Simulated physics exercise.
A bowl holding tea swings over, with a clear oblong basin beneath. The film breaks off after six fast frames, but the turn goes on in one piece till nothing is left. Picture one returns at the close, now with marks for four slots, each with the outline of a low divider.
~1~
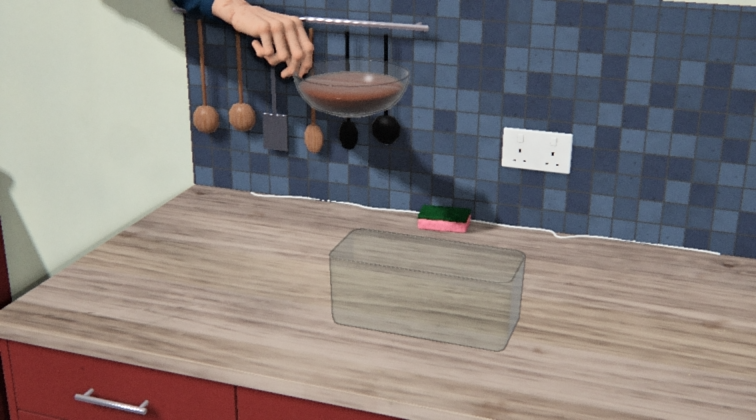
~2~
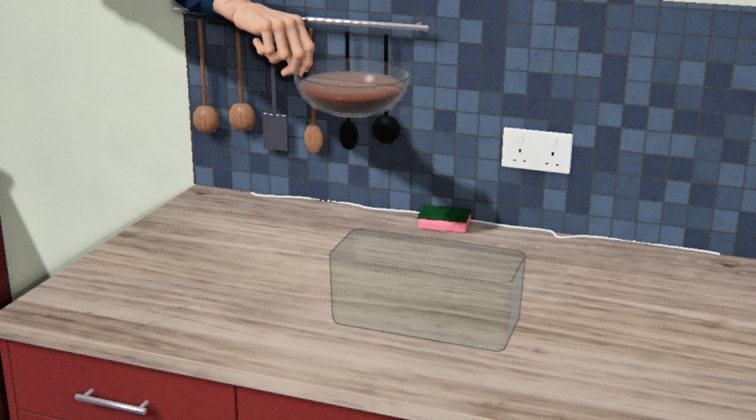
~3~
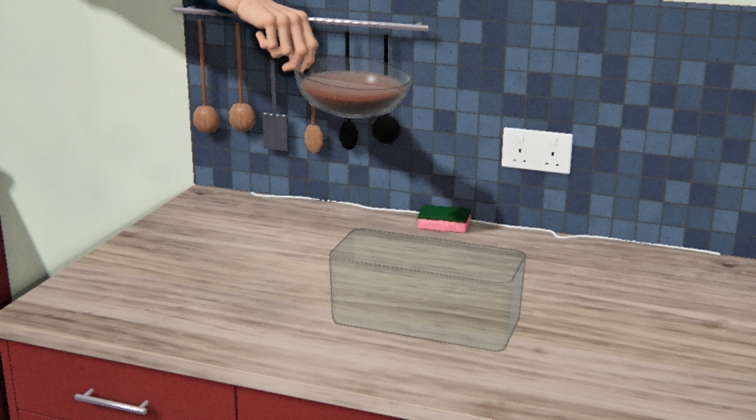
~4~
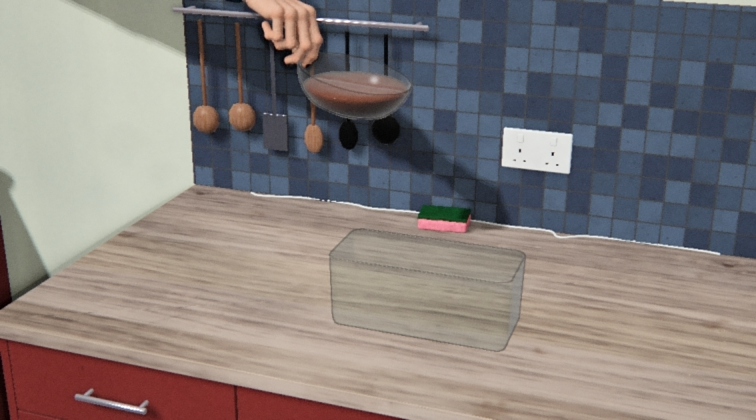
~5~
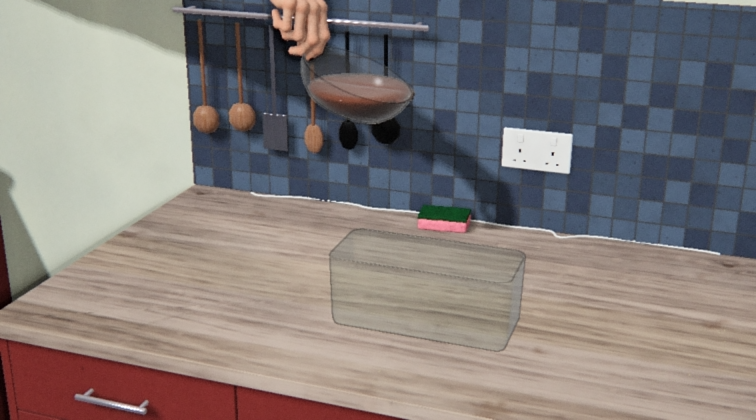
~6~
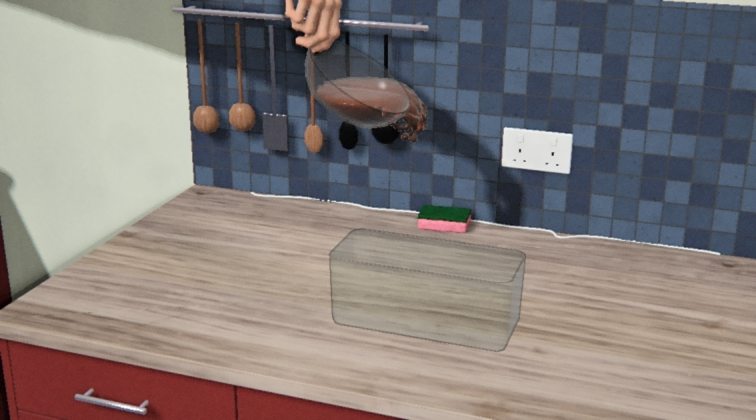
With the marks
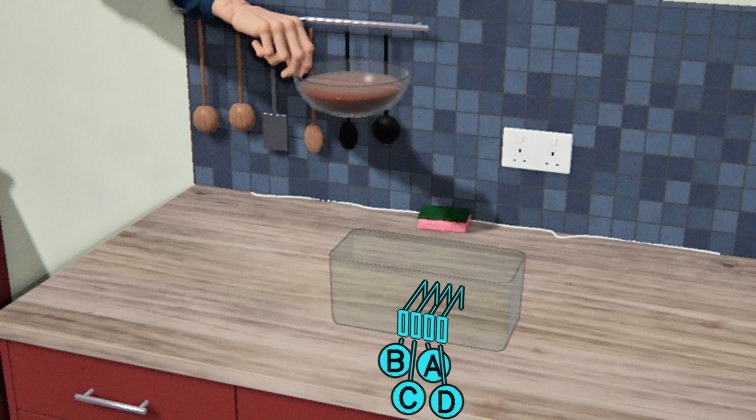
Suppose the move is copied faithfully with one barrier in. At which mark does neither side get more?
D works best here.
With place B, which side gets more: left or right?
The right one.
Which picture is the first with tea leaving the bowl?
Picture 5.
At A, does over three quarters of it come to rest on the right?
No.
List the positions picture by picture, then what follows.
In the first picture, upright, lip at (405, 76); basin from (333, 321) to (507, 351); nothing has left yet.
In the second picture, upright, lip at (406, 78); nothing has left yet.
In the third picture, tipped about 6°, lip at (407, 82); nothing has left yet.
In the fourth picture, tipped about 12°, lip at (408, 89); nothing has left yet.
In the fifth picture, tipped about 22°, lip at (408, 98); tea is over the lip, down to (408, 98).
In the sixth picture, tipped about 32°, lip at (406, 109); tea is over the lip, down to (415, 140).
In cyan, A at (427, 343); B at (401, 339); C at (414, 341); D at (440, 346).
If A is chosen, about 35 % ends left of the wall and 61 % right of it; 4 % is lost outside.
If B is chosen, about 18 % ends left of the wall and 78 % right of it; 4 % is lost outside.
If C is chosen, about 26 % ends left of the wall and 70 % right of it; 4 % is lost outside.
If D is chosen, about 50 % ends left of the wall and 46 % right of it; 4 % is lost outside.
